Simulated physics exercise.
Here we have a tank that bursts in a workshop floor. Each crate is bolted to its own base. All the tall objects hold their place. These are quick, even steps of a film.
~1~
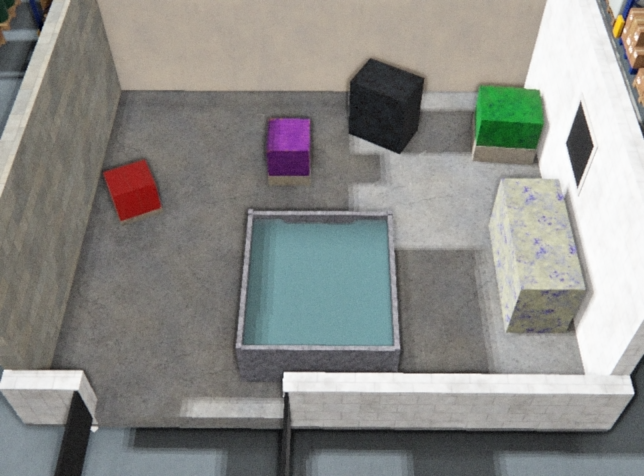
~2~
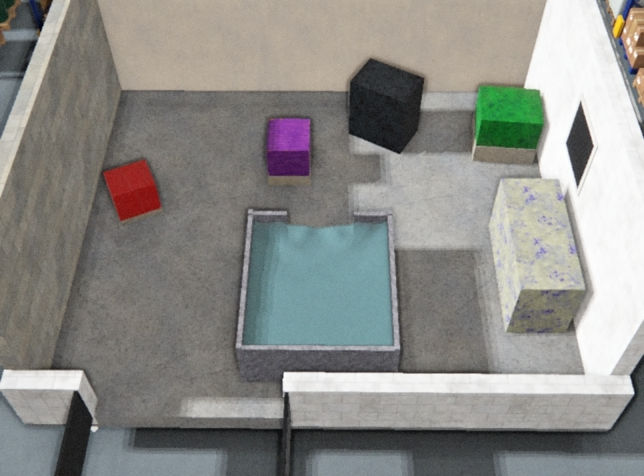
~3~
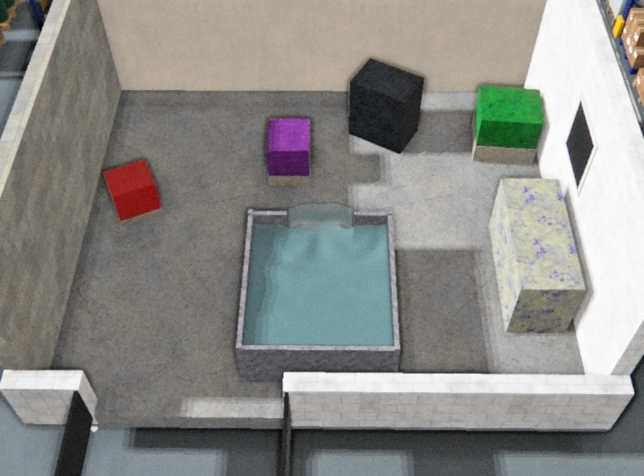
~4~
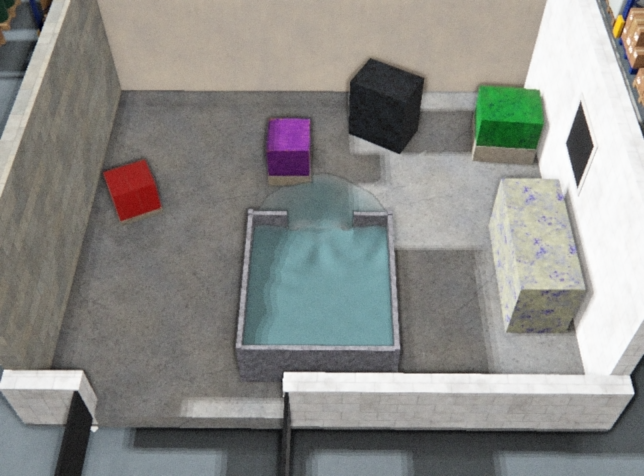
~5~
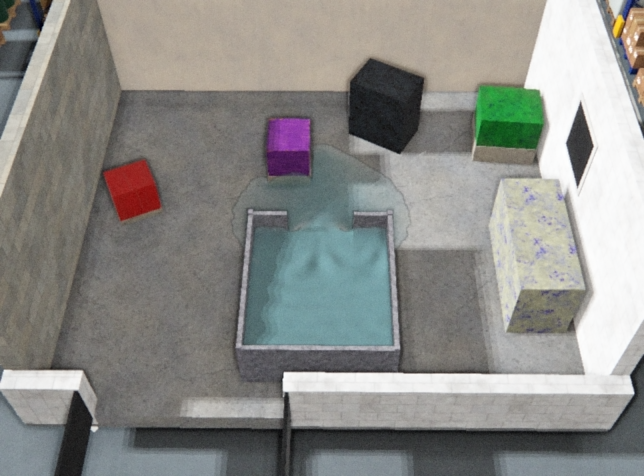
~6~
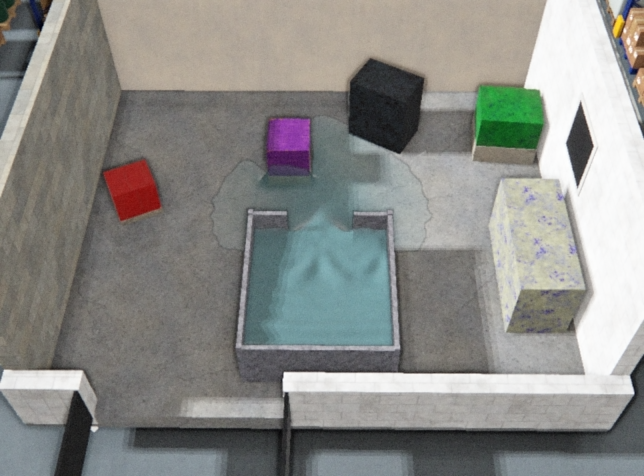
The clip shows a square tank of still water in a walled workshop with colored blocks; a gap opens in its far side, and water pours out, spreading across the floor around the purple block and toward the black one.
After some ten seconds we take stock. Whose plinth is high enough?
In the end: The green crate escapes dry; the purple crate is wetted; the red crate is wetted.
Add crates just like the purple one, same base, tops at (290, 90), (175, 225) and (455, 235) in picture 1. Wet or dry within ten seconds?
As listed: Is topped, escapes it, stays dry.
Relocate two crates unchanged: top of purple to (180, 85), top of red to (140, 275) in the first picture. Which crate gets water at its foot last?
The one in red.
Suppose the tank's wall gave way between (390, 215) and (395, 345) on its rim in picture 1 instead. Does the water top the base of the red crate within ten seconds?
In short: The red one is soaked.
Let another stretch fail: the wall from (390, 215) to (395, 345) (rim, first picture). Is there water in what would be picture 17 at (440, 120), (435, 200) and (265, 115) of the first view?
As listed: Covered, under water, free of water.
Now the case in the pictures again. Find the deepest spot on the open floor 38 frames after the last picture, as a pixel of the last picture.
I would point to (544, 216).
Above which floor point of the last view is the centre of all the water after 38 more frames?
Roughly at (302, 209).
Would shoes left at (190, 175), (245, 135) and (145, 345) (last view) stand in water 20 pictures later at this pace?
As listed: Wet, flooded, clear.
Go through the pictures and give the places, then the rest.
The first picture shows still water in the water tank at (319, 280).
In the second picture, water pours out on the water tank's far side and has run to a hidden place.
In the third picture, water pours out on the water tank's far side and has run to (301, 208).
In the fourth picture, water pours out on the water tank's far side and has run to (333, 179).
In the fifth picture, water pours out on the water tank's far side and has run to (329, 149).
In the sixth picture, water pours out on the water tank's far side and has run to (315, 120).
A moment on, water covers 30 % of the floor; the green crate water round its plinth, the purple crate water round its plinth, the red crate water round its plinth.
Next, water covers 50 % of the floor; the green crate water round its plinth, the purple crate water round its plinth, the red crate water round its plinth.
Then, water covers 60 % of the floor; the green crate water round its plinth, the purple crate water round its plinth, the red crate water round its plinth.
Later, water covers 80 % of the floor; the green crate water round its plinth, the purple crate water round its plinth, the red crate water round its plinth.
In the end, water covers 100 % of the floor; the green crate stayed above the water, the purple crate was topped, the red crate was topped.
